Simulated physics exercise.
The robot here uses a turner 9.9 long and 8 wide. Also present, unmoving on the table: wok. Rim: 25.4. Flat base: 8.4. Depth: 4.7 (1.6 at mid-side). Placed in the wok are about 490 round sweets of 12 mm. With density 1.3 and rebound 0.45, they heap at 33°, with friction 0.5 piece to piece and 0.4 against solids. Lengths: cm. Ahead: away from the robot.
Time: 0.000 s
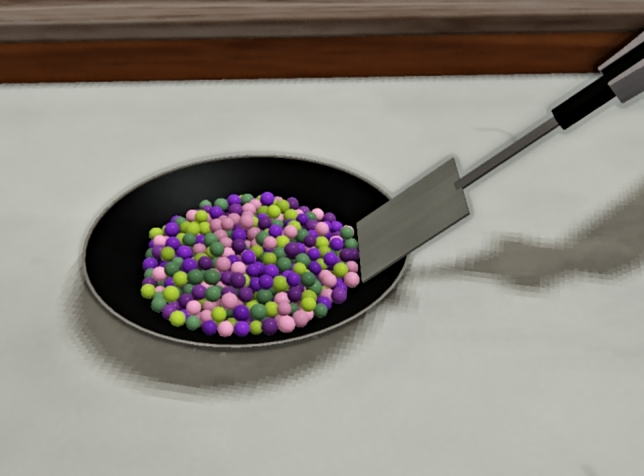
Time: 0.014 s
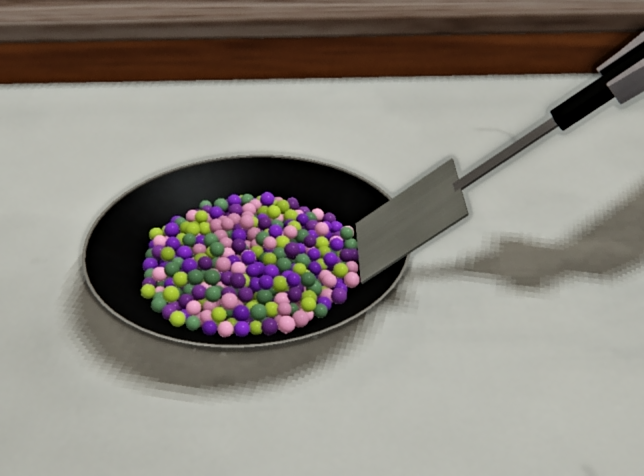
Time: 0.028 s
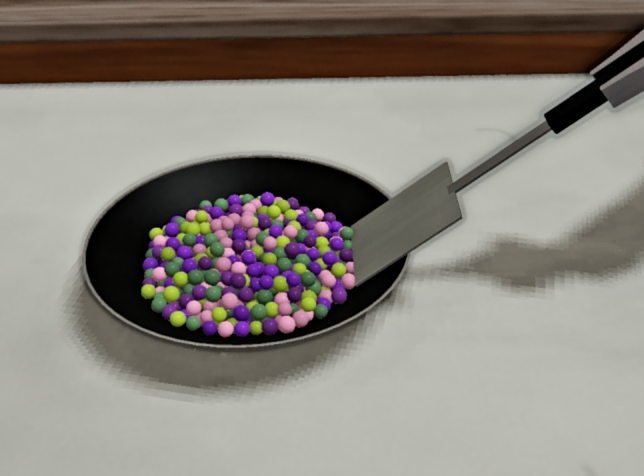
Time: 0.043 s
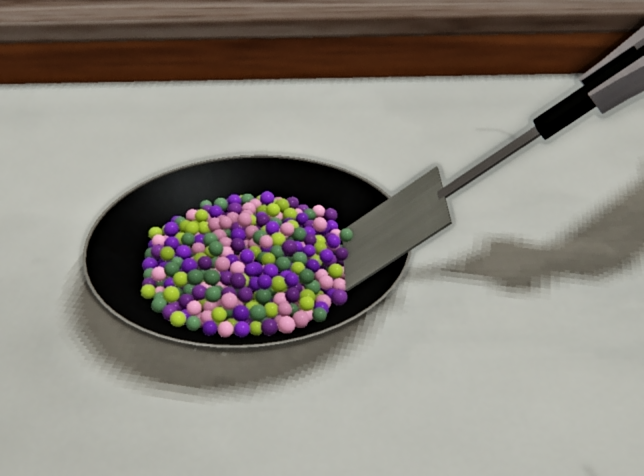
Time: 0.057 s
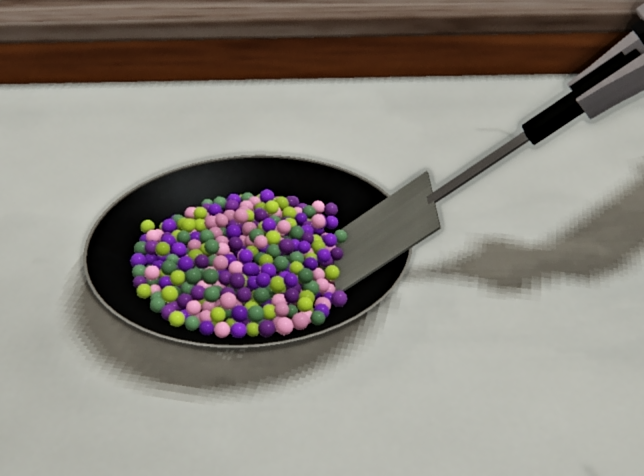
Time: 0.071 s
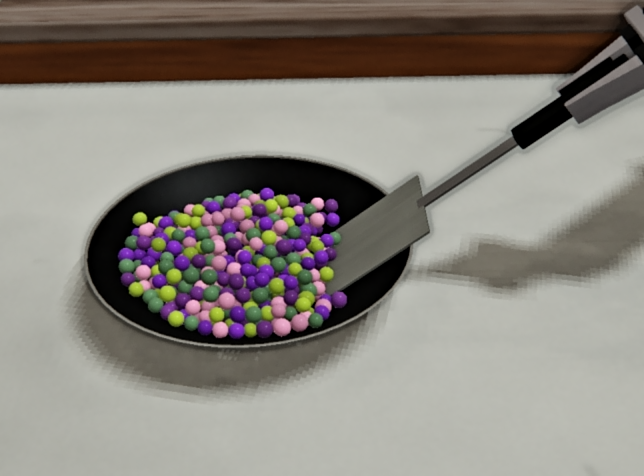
A metal turner held by a robot rests at the right side of a black wok holding a heap of small purple, pink, green and lime balls. It slides slowly leftward into the wok, pressing against the heap, and the balls shift slightly left, the heap's left side spreading outward.
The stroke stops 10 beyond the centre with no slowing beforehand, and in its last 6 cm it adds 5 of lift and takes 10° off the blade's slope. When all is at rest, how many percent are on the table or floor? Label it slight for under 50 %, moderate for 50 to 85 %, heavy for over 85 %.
Label: Slight.
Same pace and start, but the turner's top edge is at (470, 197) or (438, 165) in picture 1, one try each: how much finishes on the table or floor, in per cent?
First try roughly 40 percent, second try roughly 40 percent.
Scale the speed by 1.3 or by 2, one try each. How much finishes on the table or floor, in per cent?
Around 50 per cent and around 60 per cent.
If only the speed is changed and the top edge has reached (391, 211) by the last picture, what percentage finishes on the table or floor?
60 %.
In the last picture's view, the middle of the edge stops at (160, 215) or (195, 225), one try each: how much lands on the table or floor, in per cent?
Try 1: Approx. 25 %; try 2: Approx. 5 %.
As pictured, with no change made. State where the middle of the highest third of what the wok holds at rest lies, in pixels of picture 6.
(172, 252).
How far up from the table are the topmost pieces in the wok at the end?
About 5.0 centimetres.
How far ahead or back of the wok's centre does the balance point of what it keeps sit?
Ahead of centre, near 3.0 centimetres.
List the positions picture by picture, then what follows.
Turner top edge at (461, 184), sloping 39°; upper third of the load around (256, 250), from x 150 to 355, top at y 200; 487 in the wok, in the first picture.
Turner top edge at (460, 185), sloping 39°; upper third of the load around (256, 250), from x 150 to 355, top at y 200, in the second picture.
Turner top edge at (454, 188), sloping 39°; upper third of the load around (256, 250), from x 150 to 350, top at y 200, in the third picture.
Turner top edge at (444, 193), sloping 39°; upper third of the load around (255, 248), from x 150 to 345, top at y 200, in the fourth picture.
Turner top edge at (434, 198), sloping 39°; upper third of the load around (248, 245), from x 140 to 340, top at y 195, in the fifth picture.
Turner top edge at (423, 202), sloping 39°; upper third of the load around (240, 245), from x 125 to 340, top at y 195; 487 in the wok, in the sixth picture.
After 0.17 s, sloping 39°, highest piece 6 above the table; 486 in the wok, 1 on the blade or in flight.
After 0.27 s, sloping 36°, highest piece 8 above the table; 447 in the wok, 9 on the table or floor, 31 on the blade or in flight.
After 0.53 s, sloping 29°, highest piece 10 above the table; 282 in the wok, 166 on the table or floor, 39 on the blade or in flight.
After 1.58 s, sloping 29°, highest piece 5 above the table; 282 in the wok, 205 on the table or floor.
At rest, 282 in the wok, 205 on the table or floor. That is 42 % on the table or floor.
